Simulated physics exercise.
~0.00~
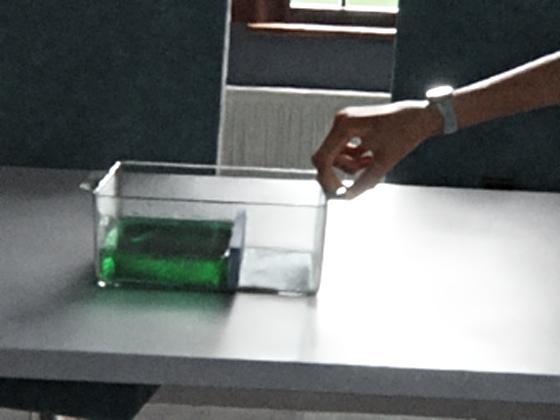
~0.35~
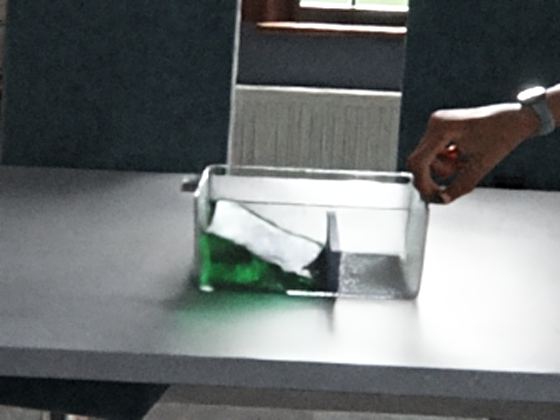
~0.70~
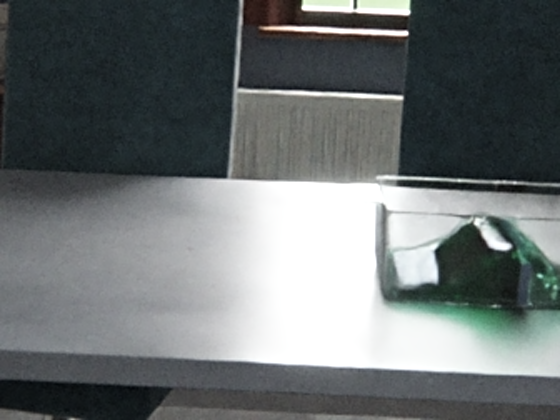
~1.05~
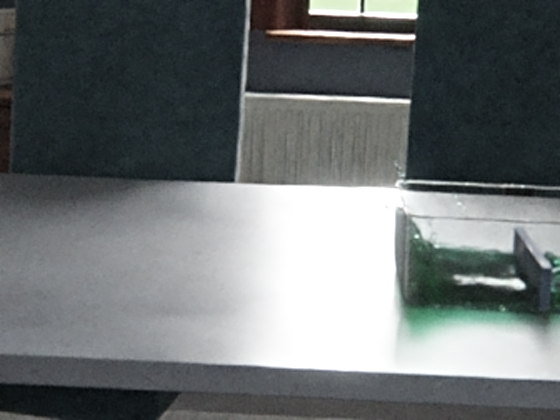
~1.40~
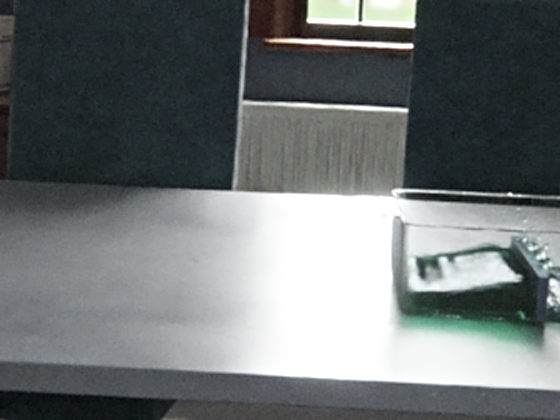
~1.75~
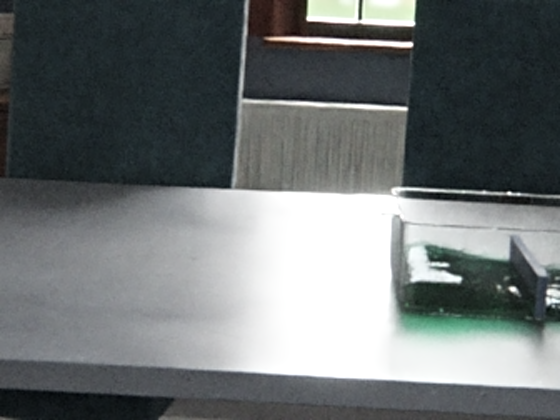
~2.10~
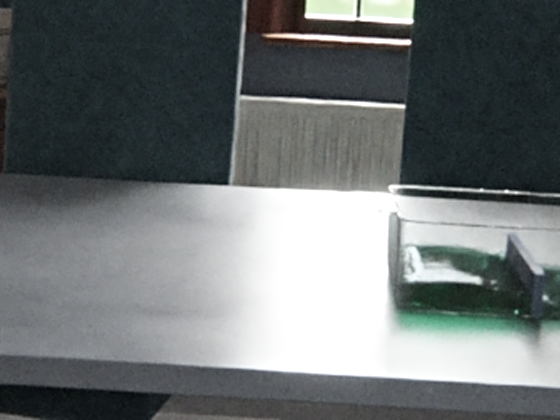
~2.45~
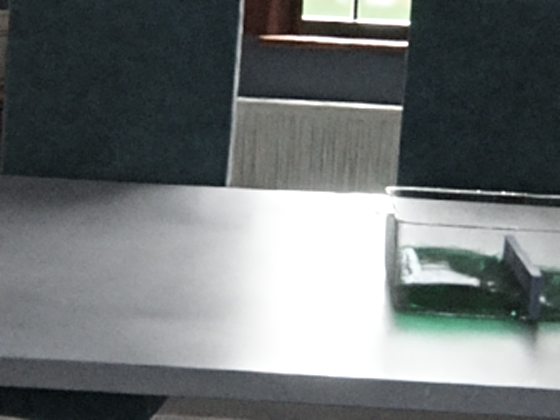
A clear oblong tub with green water on the left of its divider was pulled rightwards across a table by a hand; the water sloshed up and some crossed the divider, then it settled with most still on the left as the tub stopped.
